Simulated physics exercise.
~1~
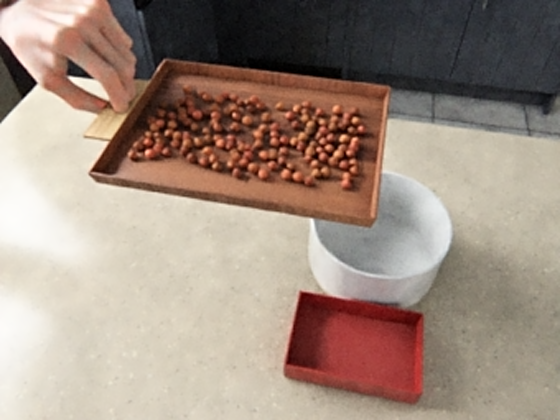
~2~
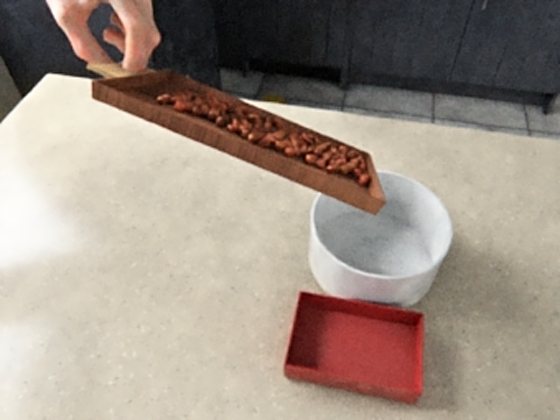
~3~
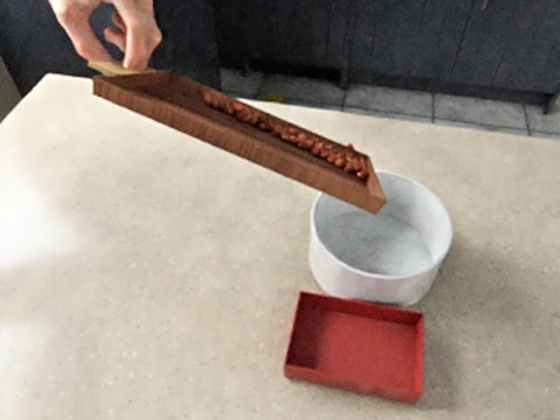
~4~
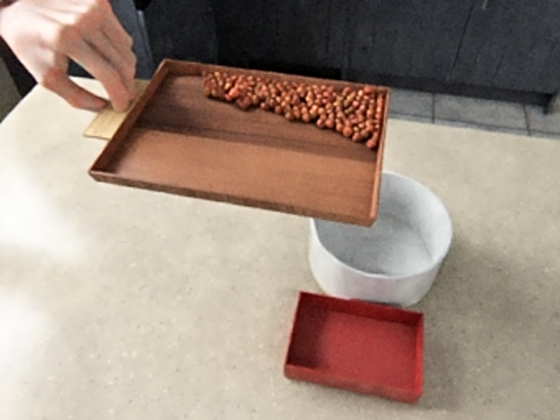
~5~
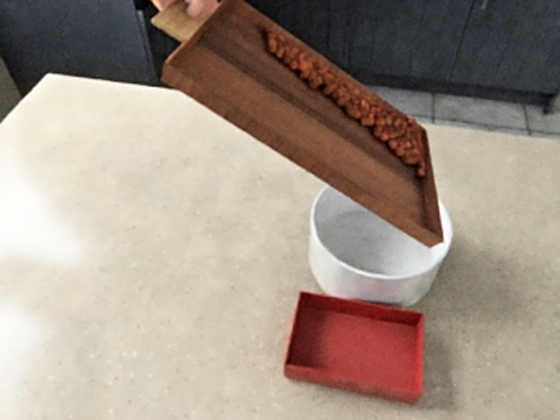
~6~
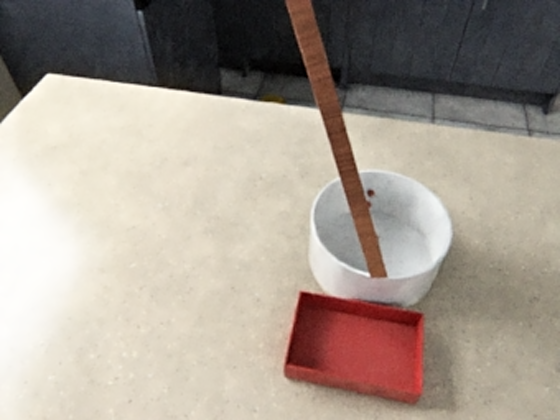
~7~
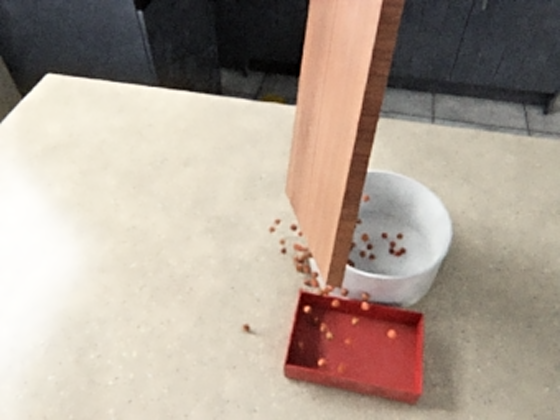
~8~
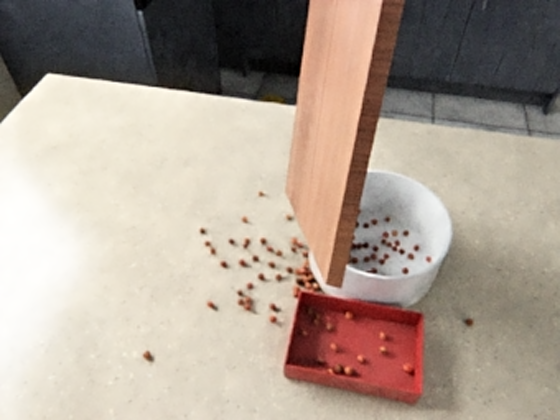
A hand tilted a wooden tray of small reddish-brown balls to the right, levelled it, then tipped it steeply, spilling them. About half landed in the white pot, many scattered across the counter, and a few ended up in the red tin.
